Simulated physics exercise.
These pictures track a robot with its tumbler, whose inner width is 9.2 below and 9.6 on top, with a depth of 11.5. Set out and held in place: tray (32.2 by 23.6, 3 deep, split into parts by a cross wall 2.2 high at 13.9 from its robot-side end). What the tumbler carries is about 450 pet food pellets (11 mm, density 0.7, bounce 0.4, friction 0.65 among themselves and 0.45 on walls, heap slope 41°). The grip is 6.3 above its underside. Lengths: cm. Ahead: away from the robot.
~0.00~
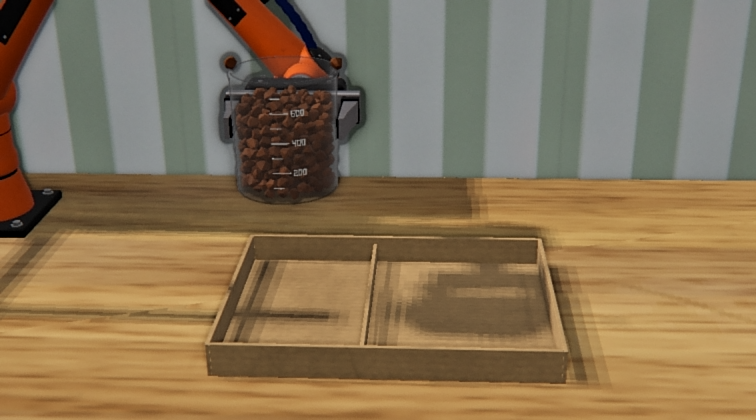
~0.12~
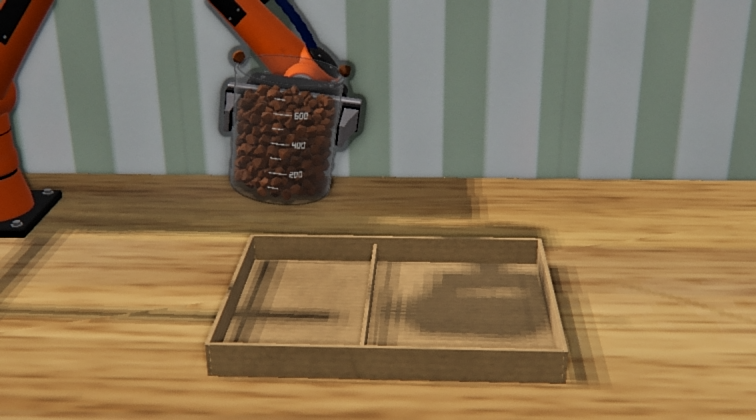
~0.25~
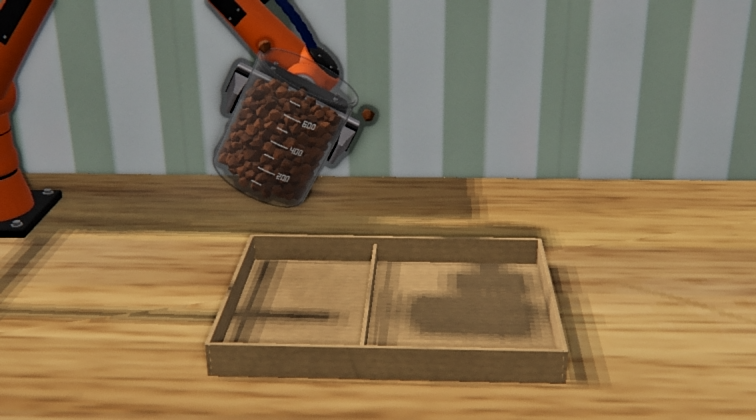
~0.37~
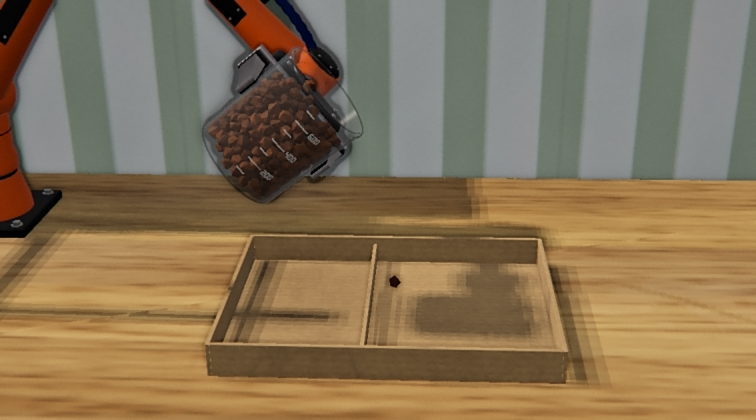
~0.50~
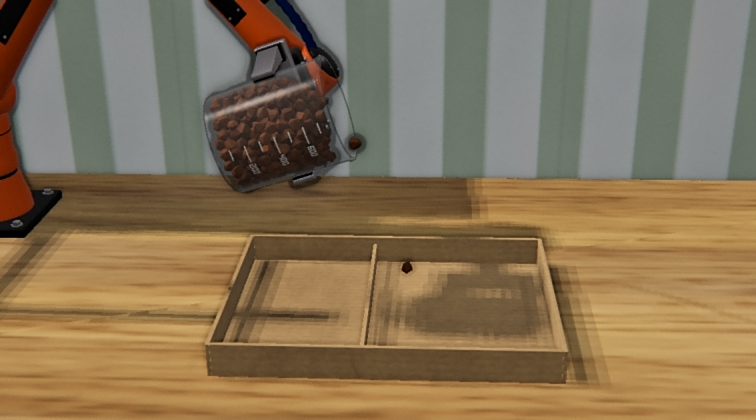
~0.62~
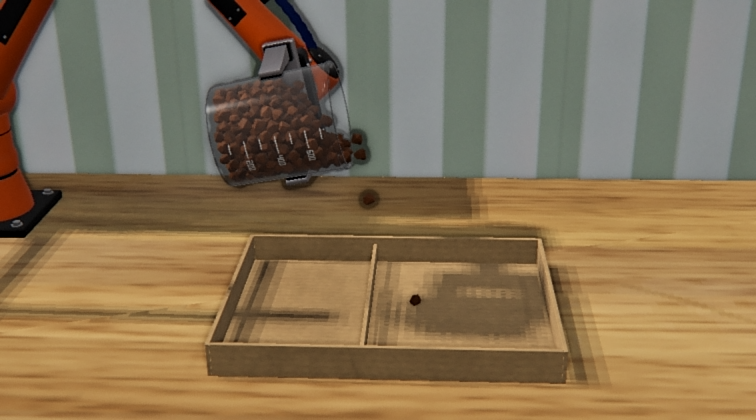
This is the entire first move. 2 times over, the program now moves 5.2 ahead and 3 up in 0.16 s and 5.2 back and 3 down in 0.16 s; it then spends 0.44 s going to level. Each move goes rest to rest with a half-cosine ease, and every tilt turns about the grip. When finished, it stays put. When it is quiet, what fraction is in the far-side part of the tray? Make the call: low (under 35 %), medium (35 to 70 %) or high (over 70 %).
My call: Medium.
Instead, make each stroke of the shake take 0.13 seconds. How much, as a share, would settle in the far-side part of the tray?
That would give around 80 per cent.
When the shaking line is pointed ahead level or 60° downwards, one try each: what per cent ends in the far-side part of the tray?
Roughly 40 per cent, then 5 per cent.
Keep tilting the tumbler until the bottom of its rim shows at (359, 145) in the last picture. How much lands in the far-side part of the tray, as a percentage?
The share is about 30 percent.
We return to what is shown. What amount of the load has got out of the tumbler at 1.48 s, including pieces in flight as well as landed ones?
About 65 per cent by then.
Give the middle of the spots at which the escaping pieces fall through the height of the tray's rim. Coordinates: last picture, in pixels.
(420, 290).
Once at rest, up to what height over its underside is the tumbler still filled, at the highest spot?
Height at rest: Approx. 6.5 cm.
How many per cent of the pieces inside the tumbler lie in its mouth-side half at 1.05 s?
Estimate: Around 50 %.
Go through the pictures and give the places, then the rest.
In the first picture, tumbler middle at (286, 131), level; upper third of the load around (285, 115), from x 230 to 335, top at y 60; 450 in the tumbler.
In the second picture, tumbler middle at (285, 131), tilted 8° forward; upper third of the load around (283, 114), from x 240 to 345, top at y 55.
In the third picture, tumbler middle at (283, 130), tilted 27° forward; upper third of the load around (277, 113), from x 225 to 370, top at y 45; 449 in the tumbler, 1 in flight or on a rim.
In the fourth picture, tumbler middle at (281, 128), tilted 52° forward; upper third of the load around (274, 110), from x 215 to 395, top at y 75; 449 in the tumbler, 1 in the far-side part.
In the fifth picture, tumbler middle at (280, 127), tilted 71° forward; upper third of the load around (271, 106), from x 215 to 405, top at y 85; 449 in the tumbler, 1 in the far-side part.
In the sixth picture, tumbler middle at (280, 126), tilted 79° forward; upper third of the load around (261, 107), from x 220 to 415, top at y 85; 448 in the tumbler, 1 in the far-side part, 1 in flight or on a rim.
By 1.05 s, tilted 79° forward, highest piece 23 above the table; 274 in the tumbler, 155 in the far-side part, 11 in the robot-side part, 10 in flight or on a rim.
By 1.48 s, tilted 38° forward, highest piece 23 above the table; 272 in the far-side part, 155 in the tumbler, 23 in the robot-side part.
By 1.90 s, level, highest piece 21 above the table; 271 in the far-side part, 155 in the tumbler, 24 in the robot-side part.
By 2.95 s, level, highest piece 21 above the table; 271 in the far-side part, 155 in the tumbler, 24 in the robot-side part.
Final count, 271 in the far-side part, 155 in the tumbler, 24 in the robot-side part. That is 60 % in the far-side part of the tray.
